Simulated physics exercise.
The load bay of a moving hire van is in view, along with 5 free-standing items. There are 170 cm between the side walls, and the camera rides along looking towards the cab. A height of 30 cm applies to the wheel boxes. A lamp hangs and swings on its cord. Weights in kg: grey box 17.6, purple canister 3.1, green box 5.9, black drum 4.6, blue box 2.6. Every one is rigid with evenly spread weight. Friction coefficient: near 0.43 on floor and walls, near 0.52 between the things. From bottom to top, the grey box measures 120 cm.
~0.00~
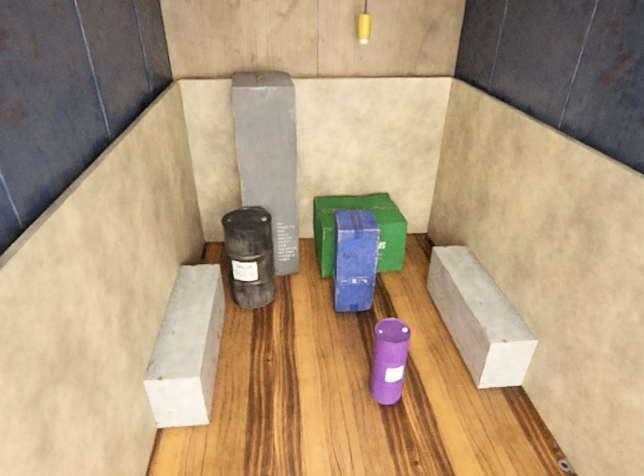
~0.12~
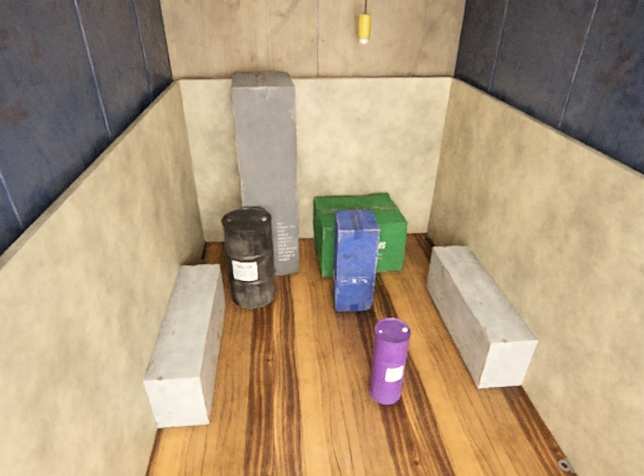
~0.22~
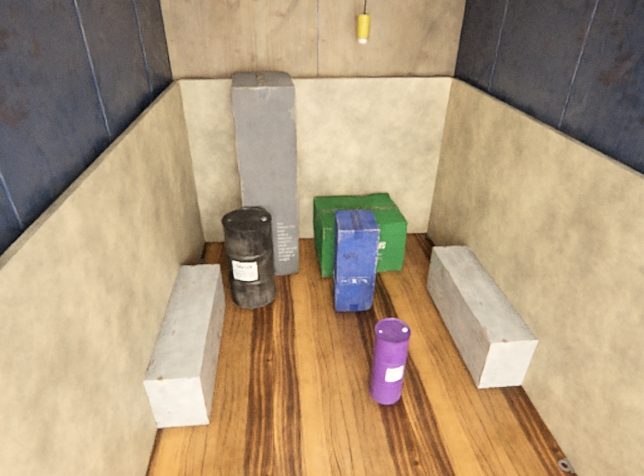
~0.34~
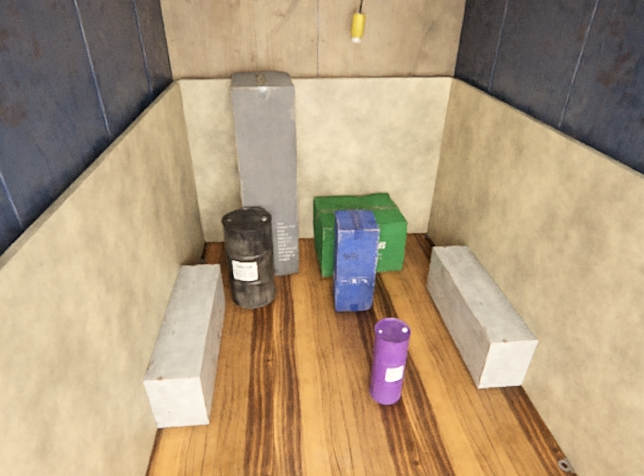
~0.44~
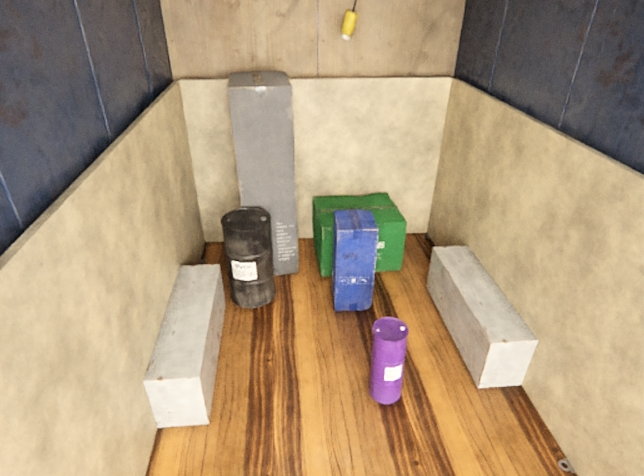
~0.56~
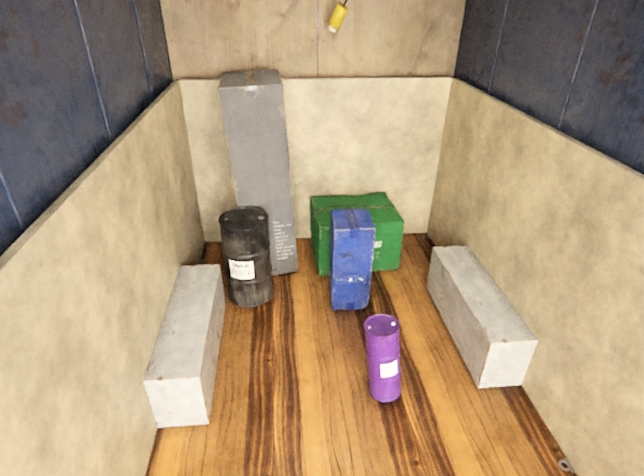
The footage shows a van load bay holding a grey box, black drum, green box, blue box and purple canister; the hanging yellow lamp swings left, then the items lean and shift slightly left, the tall grey box most visibly.
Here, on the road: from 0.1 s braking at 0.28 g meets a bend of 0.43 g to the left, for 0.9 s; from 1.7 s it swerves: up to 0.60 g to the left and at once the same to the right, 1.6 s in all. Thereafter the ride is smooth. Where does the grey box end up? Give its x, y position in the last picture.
The grey box ends up at about (360, 184).
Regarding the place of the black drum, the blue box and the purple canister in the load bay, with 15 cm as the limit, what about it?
Well, the black drum remains where it was; the blue box winds up somewhere else; and the purple canister winds up somewhere else.
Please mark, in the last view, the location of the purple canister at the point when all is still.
End point: Approx. (314, 353).
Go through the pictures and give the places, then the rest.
In the first picture, no push; grey box (268, 179); purple canister (389, 362).
In the second picture, no push; black drum (251, 258); blue box (354, 262).
In the third picture, push 0.13 g forwards, 0.21 g left; purple canister (389, 362); green box (357, 233).
In the fourth picture, push 0.27 g forwards, 0.41 g left; black drum (251, 258); blue box (354, 262).
In the fifth picture, push 0.28 g forwards, 0.43 g left; purple canister (388, 361); green box (356, 233).
In the sixth picture, push 0.28 g forwards, 0.43 g left; grey box (263, 178) shifted 3 cm; black drum (248, 257) shifted 2 cm.
Around 0.86 s, push 0.16 g forwards, 0.24 g left; grey box at 15° to upright near (238, 176); purple canister at 70° to upright; black drum at 5° to upright.
Around 2.66 s, push 0.24 g right; grey box at 14° to upright near (239, 176); purple canister on its side; blue box at 27° to upright.
Around 3.16 s, push 0.21 g right; grey box at 28° to upright near (308, 176); purple canister on its side; blue box at 10° to upright.
Around 3.46 s, no push; grey box at 74° to upright near (348, 182); purple canister on its side; blue box at 63° to upright.
Finally (5.6 s), on their side or leaning hard in the load bay, grey box, purple canister and blue box; not toppled but over 15 cm from the start, green box; the last one still in place (within 15 cm). In the last view, grey box near (360, 184).
